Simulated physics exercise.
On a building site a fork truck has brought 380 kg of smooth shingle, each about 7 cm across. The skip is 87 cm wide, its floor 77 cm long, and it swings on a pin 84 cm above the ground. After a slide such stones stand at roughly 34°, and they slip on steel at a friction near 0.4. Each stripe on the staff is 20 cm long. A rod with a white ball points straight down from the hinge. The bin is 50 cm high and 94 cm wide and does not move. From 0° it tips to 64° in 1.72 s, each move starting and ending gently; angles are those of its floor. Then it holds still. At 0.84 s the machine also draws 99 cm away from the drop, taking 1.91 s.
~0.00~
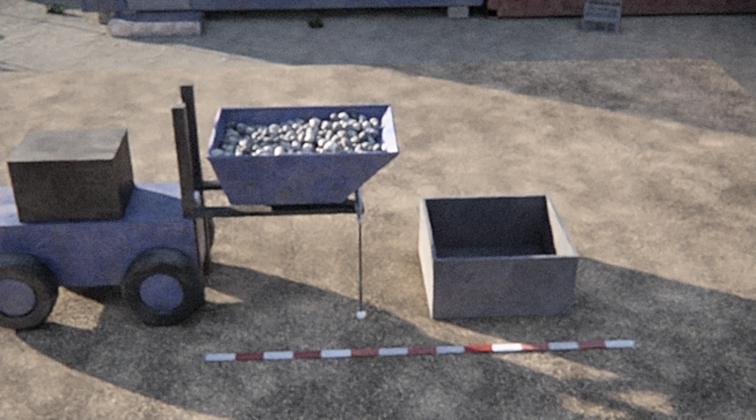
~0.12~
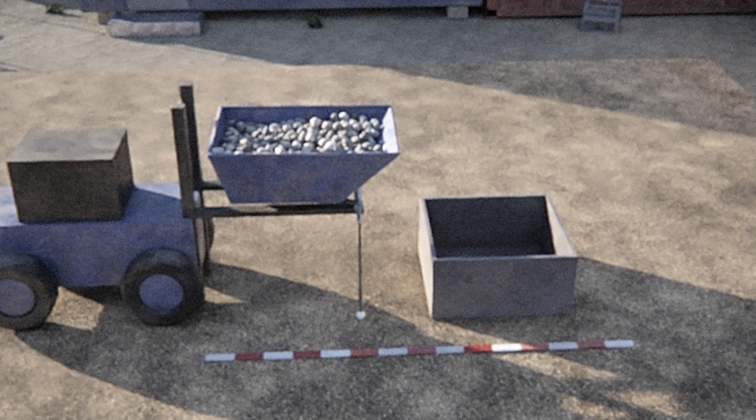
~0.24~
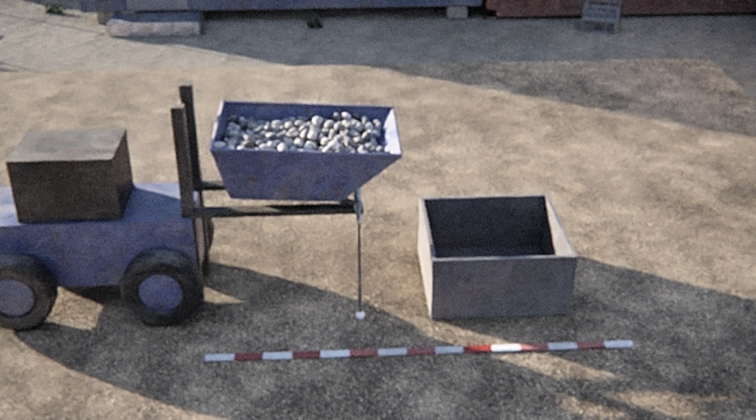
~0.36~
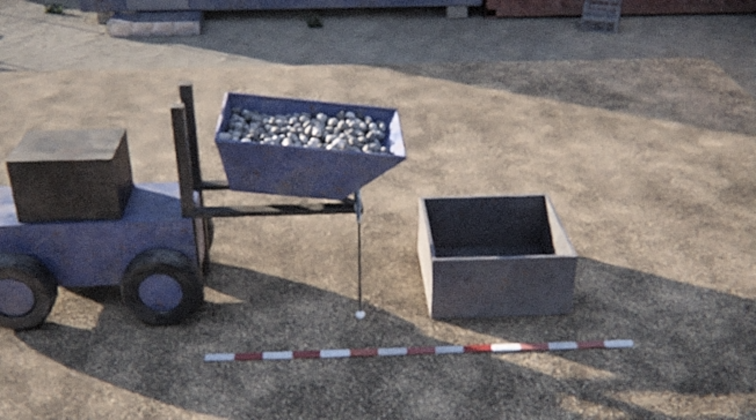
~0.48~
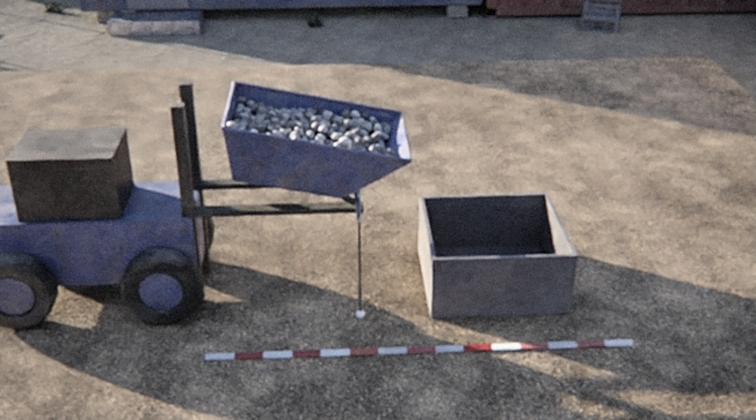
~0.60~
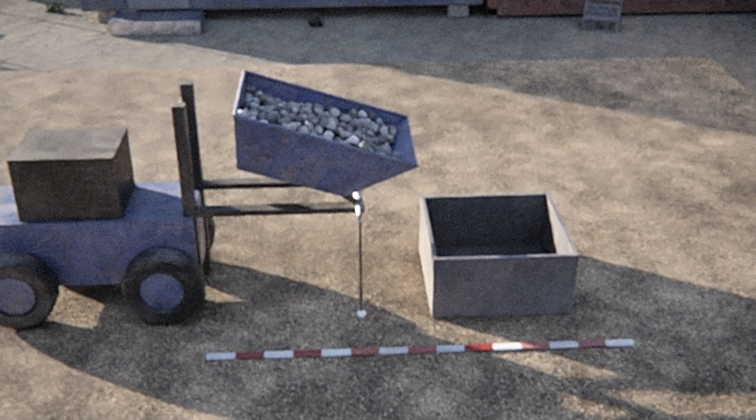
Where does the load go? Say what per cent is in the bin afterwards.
About 25 per cent.
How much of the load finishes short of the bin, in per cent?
Some 70 per cent of the load.
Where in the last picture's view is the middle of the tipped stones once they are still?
Their middle is at about (400, 275).
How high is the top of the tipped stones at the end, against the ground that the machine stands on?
About 26 cm above it.
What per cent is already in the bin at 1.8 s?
Some 20 per cent.
After 1.3 s the floor is at 54°; 98 % in the skip, 2 % short of the bin; the foremost stones are at (431, 185).
After 1.8 s the floor is at 64°; 40 % in the skip, 36 % short of the bin, 21 % in the bin, 3 % beside or beyond the bin; the foremost stones are at (508, 271).
After 3.2 s the floor is at 64°; 0 % in the skip, 71 % short of the bin, 24 % in the bin, 5 % beside or beyond the bin; the foremost stones are at (569, 294).
After 5.6 s the floor is at 64°; 0 % in the skip, 71 % short of the bin, 24 % in the bin, 5 % beside or beyond the bin; the foremost stones are at (569, 294).
